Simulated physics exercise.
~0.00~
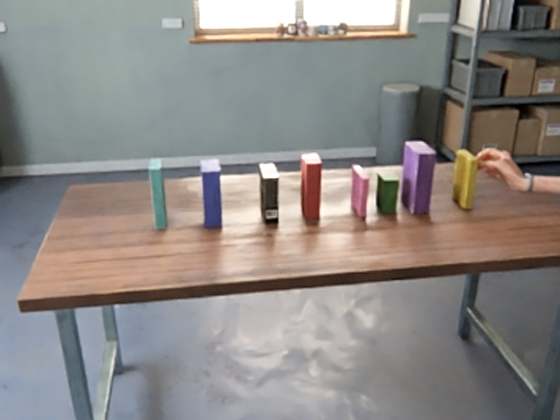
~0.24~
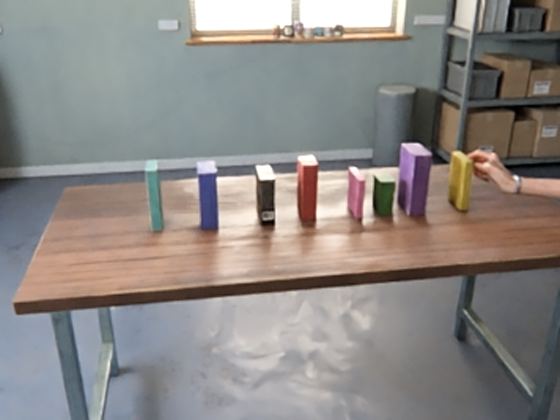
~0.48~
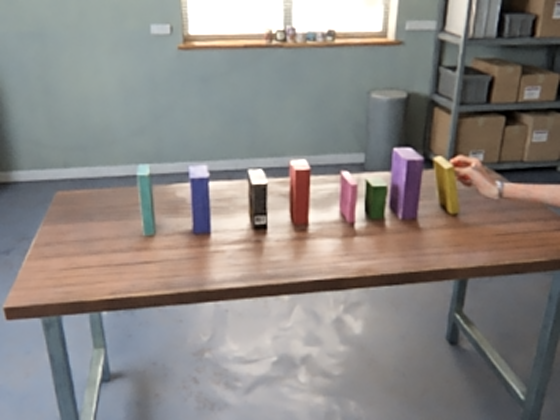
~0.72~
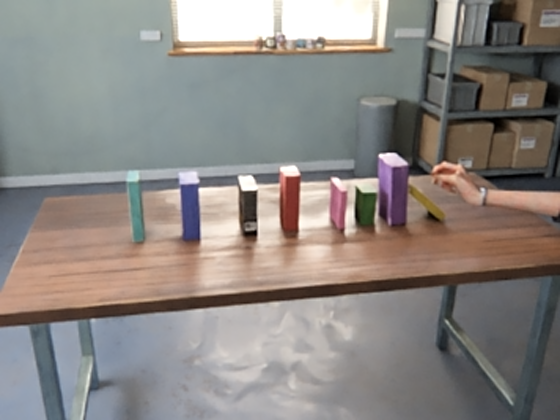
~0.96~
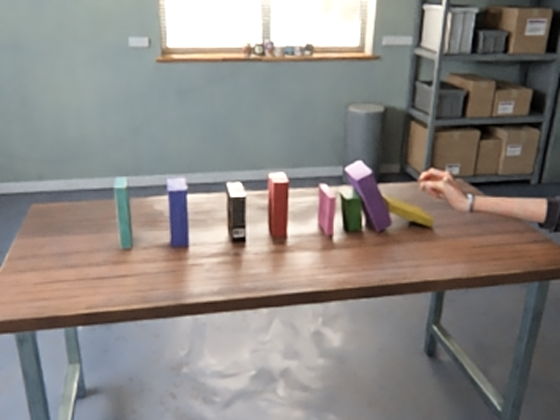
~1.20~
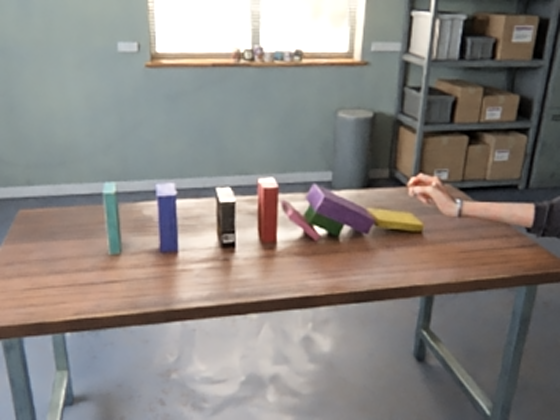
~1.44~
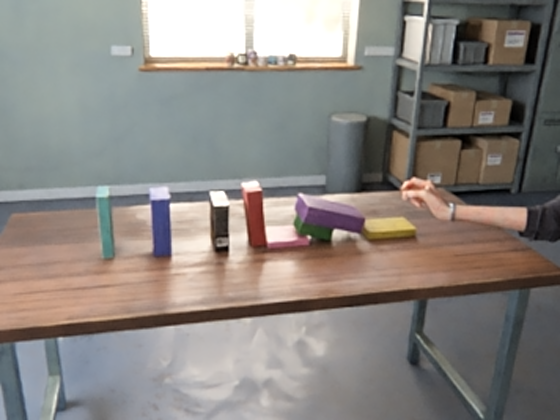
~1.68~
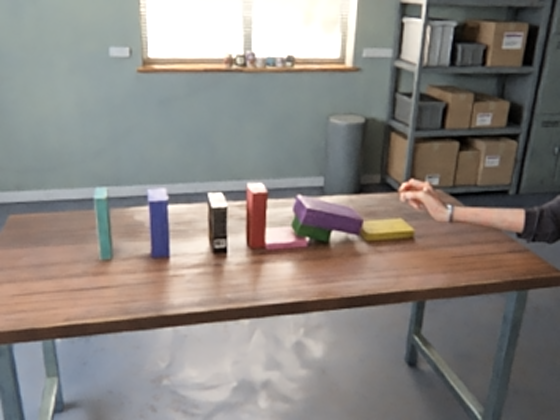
On a wooden table, a hand tips a yellow block leftward, toppling purple, green and pink ones while four others stay standing.
